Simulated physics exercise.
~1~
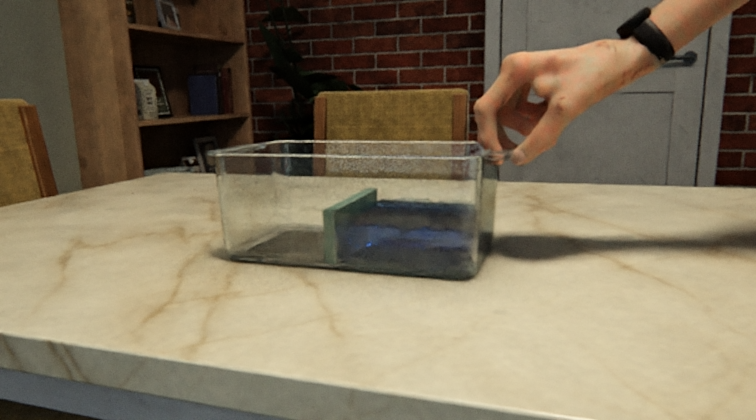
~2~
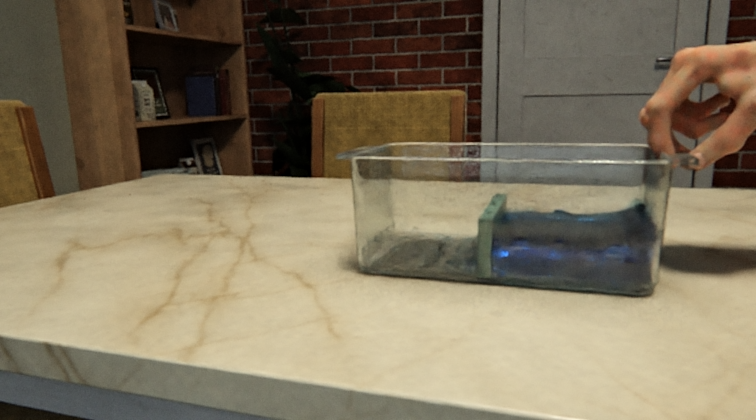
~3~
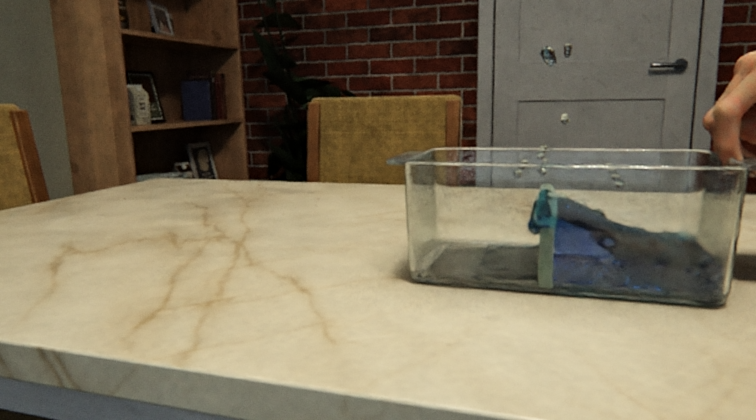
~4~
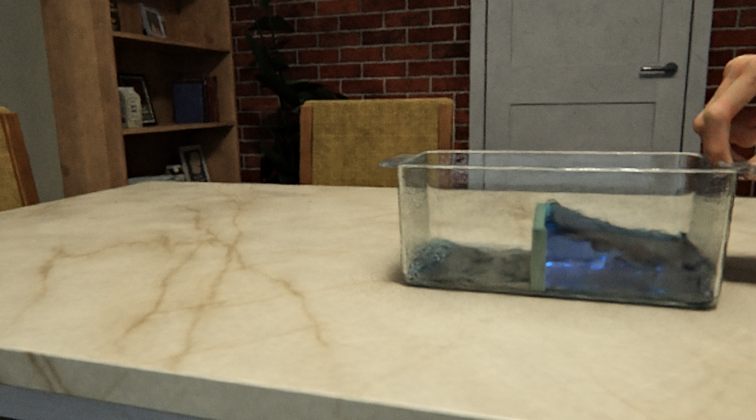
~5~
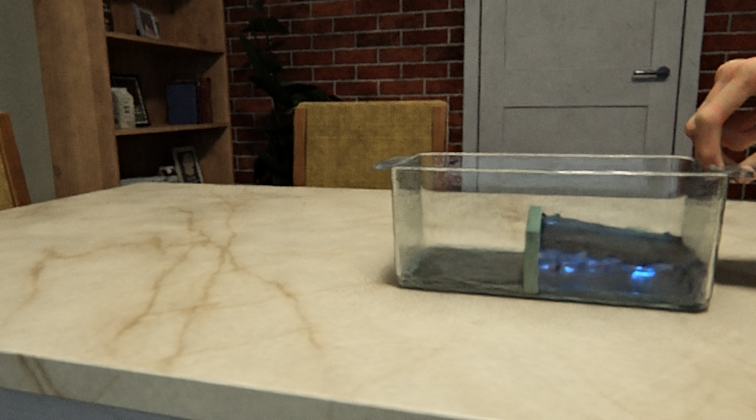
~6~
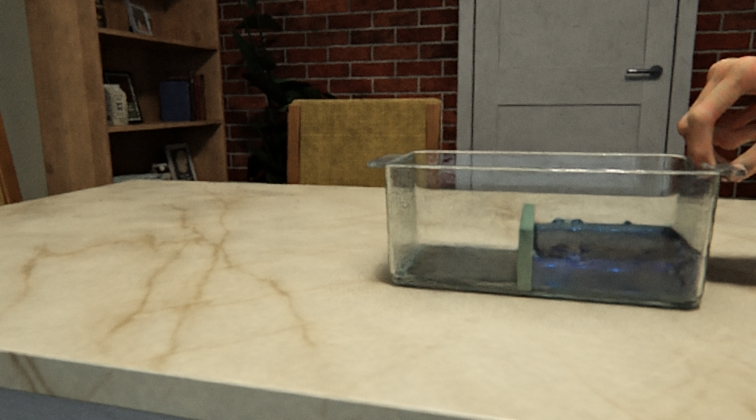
Divided glass tub of blue water being pulled right across a marble table by a hand, sloshing over its divider, then settling.
